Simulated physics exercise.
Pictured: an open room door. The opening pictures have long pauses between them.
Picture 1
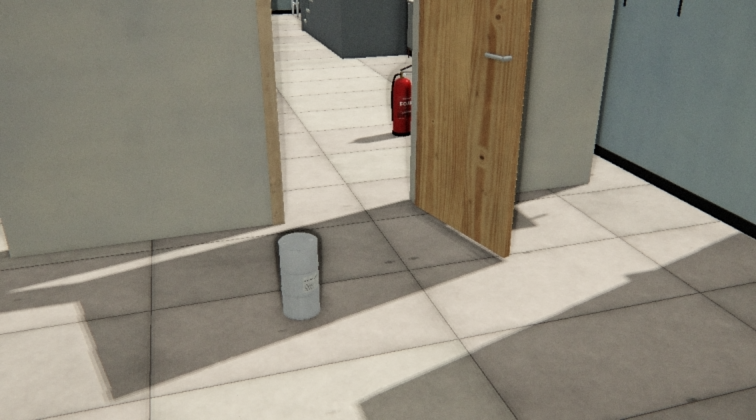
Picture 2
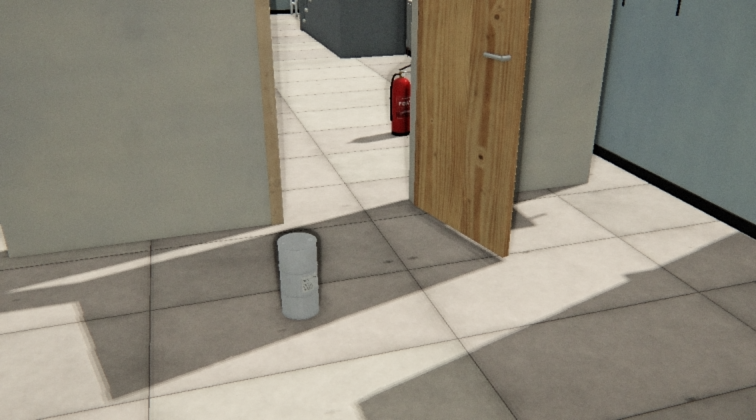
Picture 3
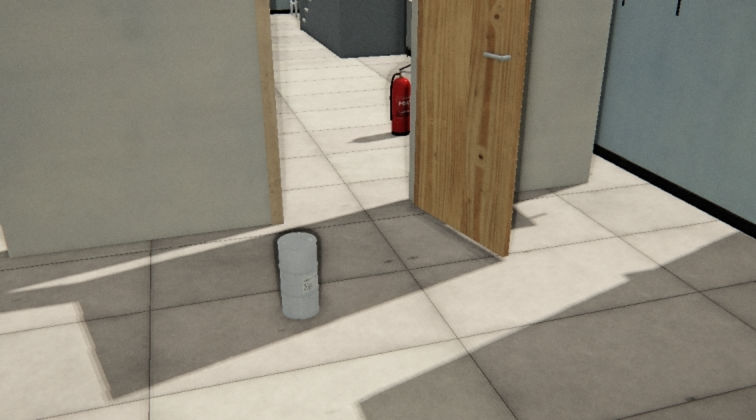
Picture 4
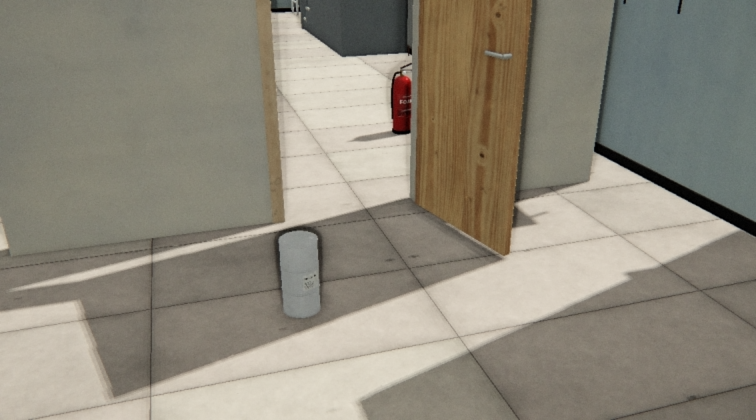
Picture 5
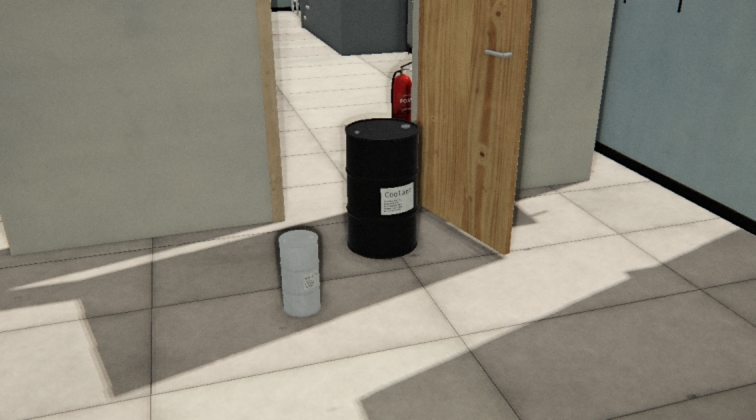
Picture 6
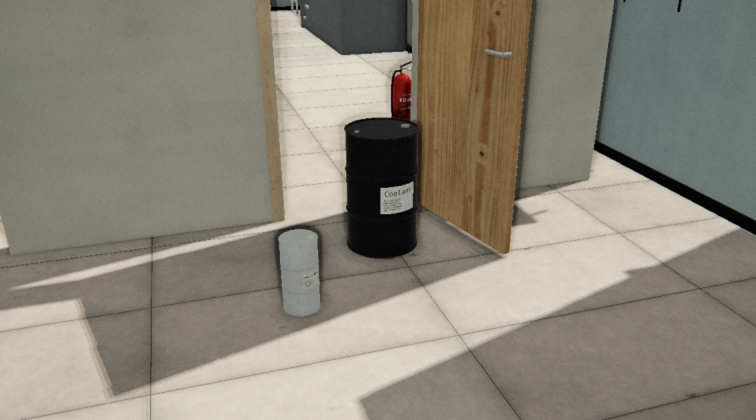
A wooden door stands wide open in a grey-walled interior with pale tiled flooring, seen from slightly above by a camera that stays still. A small whitish canister sits on the shadowed floor left of the doorway's centre, with a red fire extinguisher beyond the opening. Nothing stirs at first, then a larger black drum with a white label suddenly appears beside the door and remains motionless.
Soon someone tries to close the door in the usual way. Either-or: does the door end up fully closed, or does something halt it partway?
The attempt is thwarted.
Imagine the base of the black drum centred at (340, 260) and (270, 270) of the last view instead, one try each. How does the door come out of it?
1: Stays ajar; 2: Swings home.
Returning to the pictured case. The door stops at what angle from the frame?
Some 70°.
Then, 0.60 s later than the last frame, door 91° open.
Then, 0.90 s later than the last frame, door 78° open.
When it is over, door 71° open; both as before. End places, in pixels of the last picture, black drum near (382, 187).
